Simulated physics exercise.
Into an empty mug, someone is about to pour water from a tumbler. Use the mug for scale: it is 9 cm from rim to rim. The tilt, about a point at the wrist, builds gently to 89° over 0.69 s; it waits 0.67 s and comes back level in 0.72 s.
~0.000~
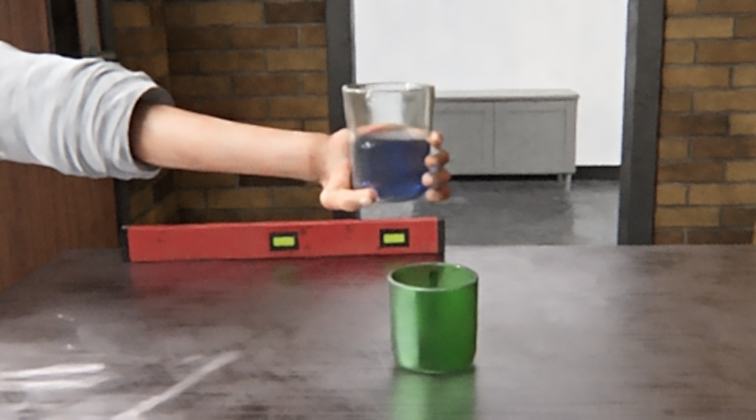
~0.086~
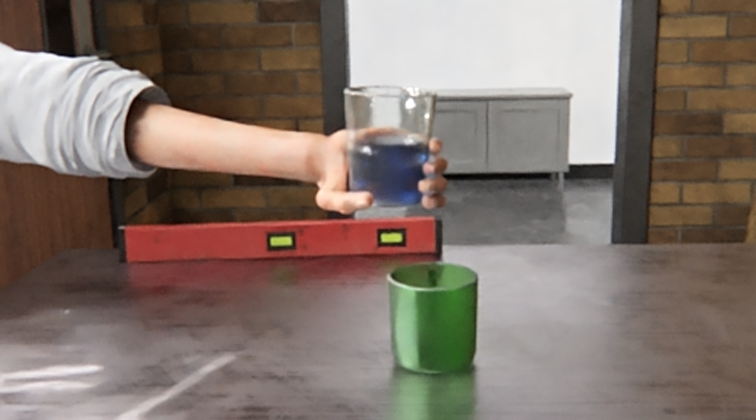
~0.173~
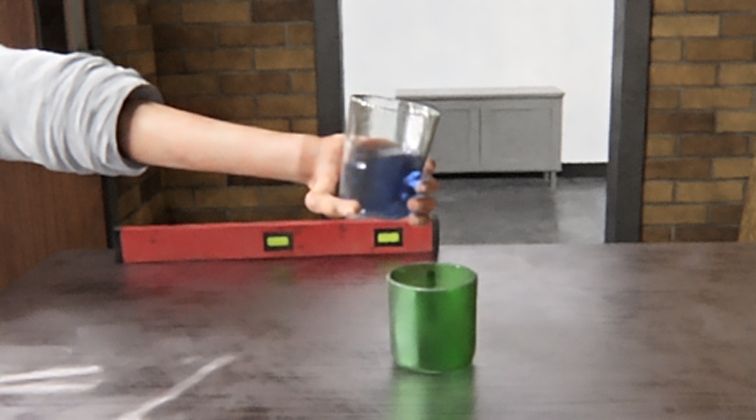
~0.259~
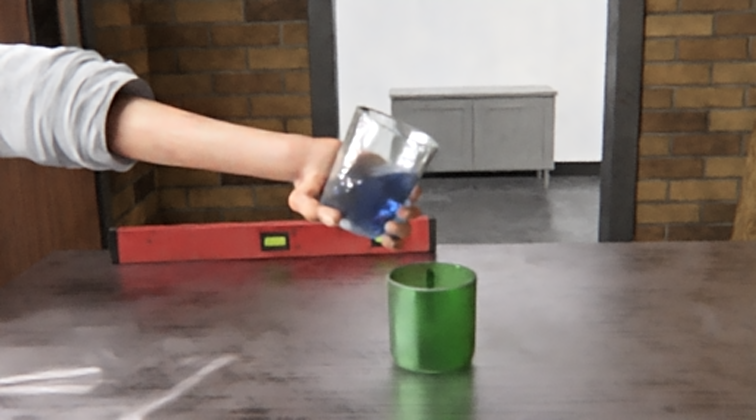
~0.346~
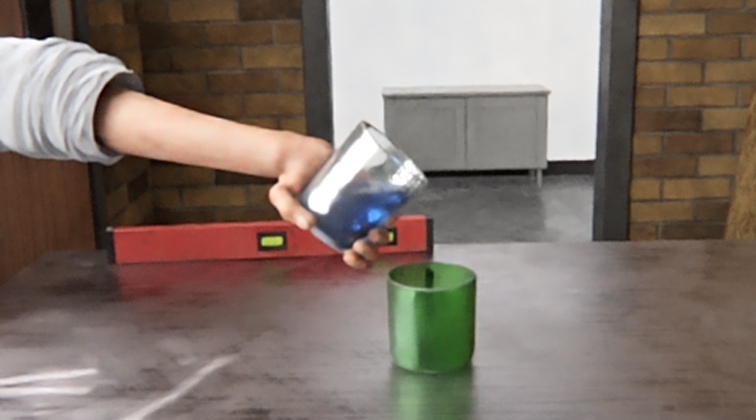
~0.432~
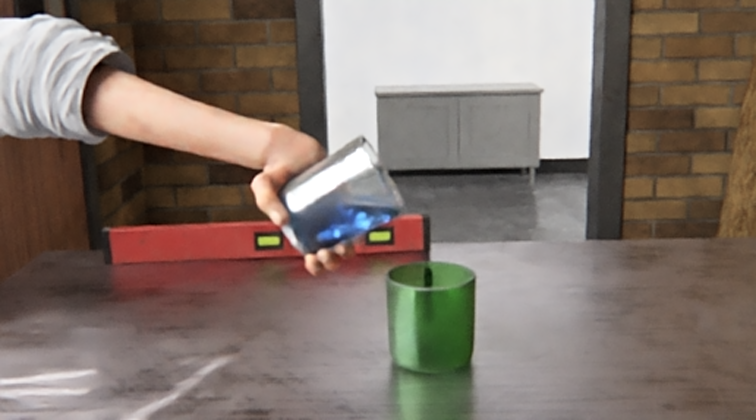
At the start, a hand reaching in from the left holds a clear tumbler of blue liquid upright above a green mug on a dark table, a red level behind. The hand then tilts the glass steadily to the right, lowering it and drawing it slightly left until it leans steeply.
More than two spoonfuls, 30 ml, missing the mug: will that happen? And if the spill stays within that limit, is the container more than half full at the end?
The question does not arise; it spills.
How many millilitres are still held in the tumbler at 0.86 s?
Remaining volume: Approx. 100 ml.
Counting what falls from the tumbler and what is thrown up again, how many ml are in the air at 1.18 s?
Close to 15 ml.
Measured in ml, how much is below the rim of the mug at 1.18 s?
Around 160 ml.
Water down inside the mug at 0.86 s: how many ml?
Approx. 80 ml.
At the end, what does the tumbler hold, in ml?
About 10 ml.
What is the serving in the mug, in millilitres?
It contains around 160 ml.
Then, 0.86 s in, the tilt is 89° and the mug has 75 ml, the tumbler 95 ml, and 40 ml is on the table top.
Then, 1.18 s in, the tilt is 89° and the mug has 155 ml, the tumbler 30 ml, and 50 ml is on the table top.
Then, 1.51 s in, the tilt is 80° and the mug has 160 ml, the tumbler 10 ml, and 70 ml is on the table top.
Then, 1.86 s in, the tilt is 18° and the mug has 160 ml, the tumbler 10 ml, and 75 ml is on the table top.
Finally, the mug has 160 ml, the tumbler 10 ml, and 75 ml is on the table top.
